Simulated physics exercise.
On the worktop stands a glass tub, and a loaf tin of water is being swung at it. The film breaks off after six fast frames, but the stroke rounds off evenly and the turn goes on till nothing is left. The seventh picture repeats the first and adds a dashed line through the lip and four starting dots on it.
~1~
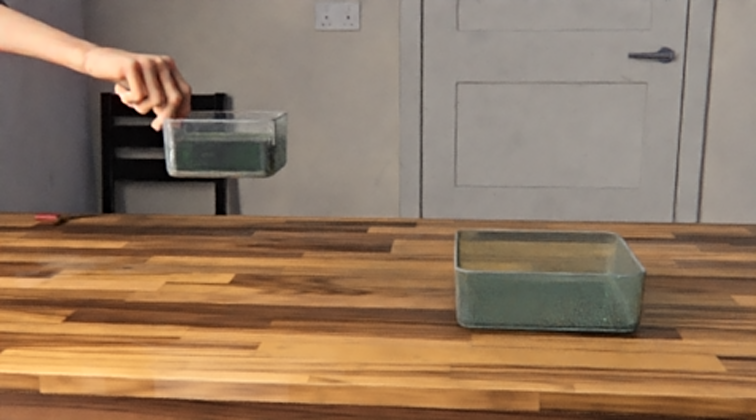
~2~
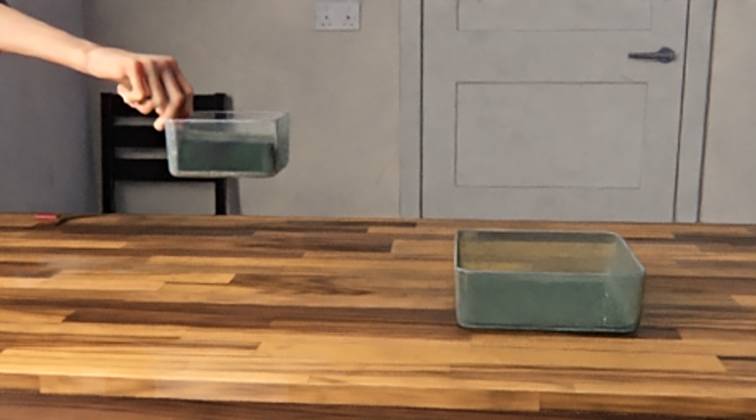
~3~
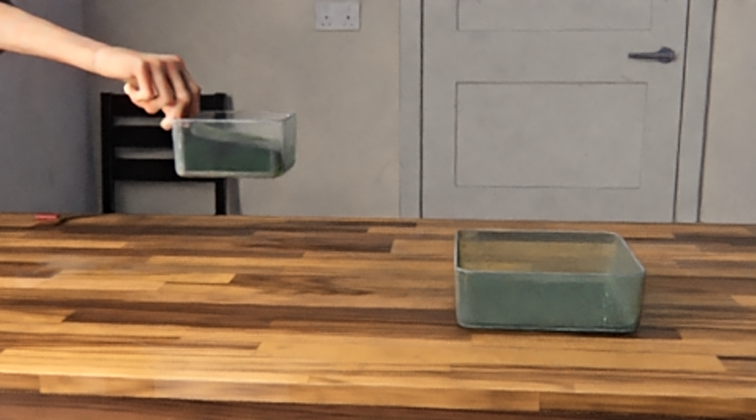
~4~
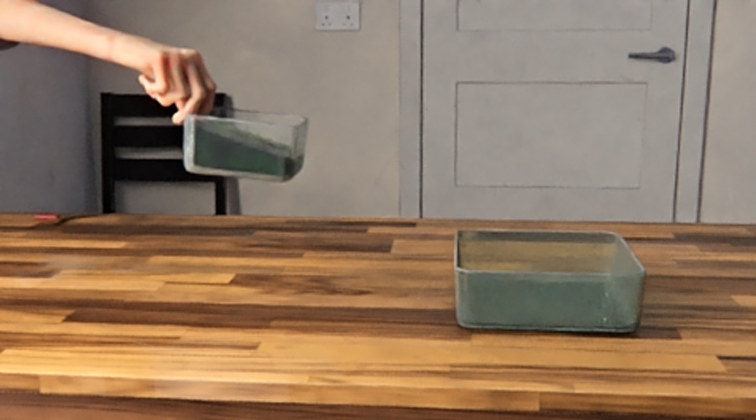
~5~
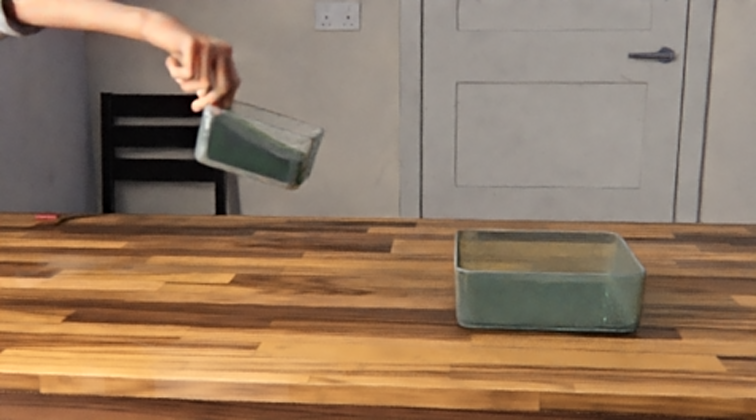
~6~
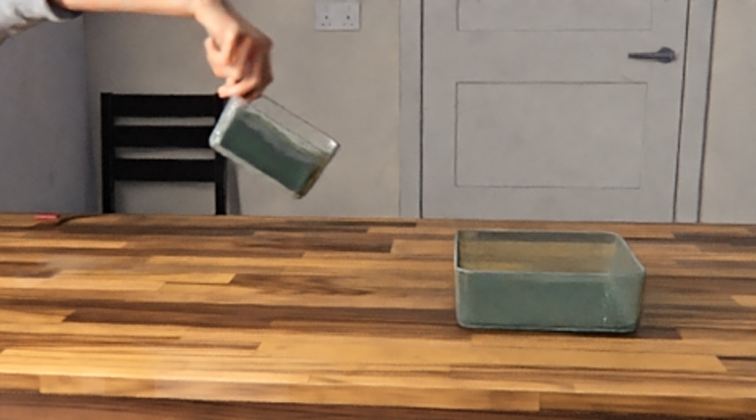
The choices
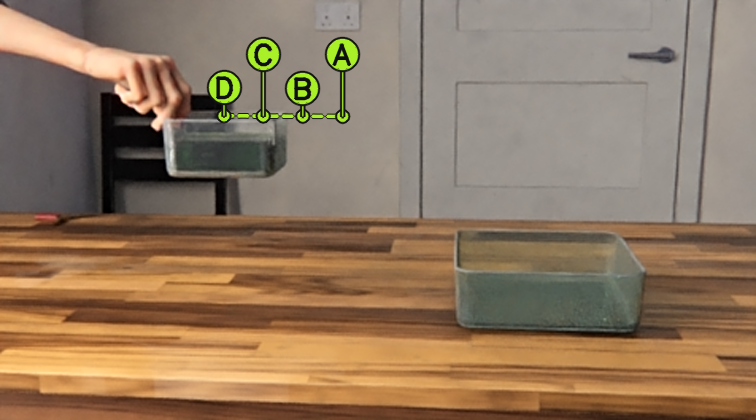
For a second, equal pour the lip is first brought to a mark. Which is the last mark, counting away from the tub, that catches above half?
The limit is B.
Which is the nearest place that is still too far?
C.
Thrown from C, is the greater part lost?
Yes, that goes wrong.
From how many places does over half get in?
Two.
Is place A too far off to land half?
No.
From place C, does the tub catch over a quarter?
No.
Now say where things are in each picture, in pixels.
The first frame shows upright, lip at (279, 116); tub from (457, 325) to (639, 330); nothing has left yet.
The second frame shows upright, lip at (281, 116); nothing has left yet.
The third frame shows upright, lip at (288, 116); nothing has left yet.
The fourth frame shows tipped about 6°, lip at (301, 121); nothing has left yet.
The fifth frame shows tipped about 17°, lip at (318, 133); nothing has left yet.
The sixth frame shows tipped about 32°, lip at (335, 148); nothing has left yet.
In lime, A at (342, 116); B at (302, 116); C at (263, 116); D at (224, 115).
For place A, about 68 % lands in the tub, 8 % falls short and 23 % goes beside or beyond.
For place B, about 70 % lands in the tub, 16 % falls short and 14 % goes beside or beyond.
For place C, about 9 % lands in the tub, 87 % falls short and 5 % goes beside or beyond.
For place D, about 0 % lands in the tub, 98 % falls short.
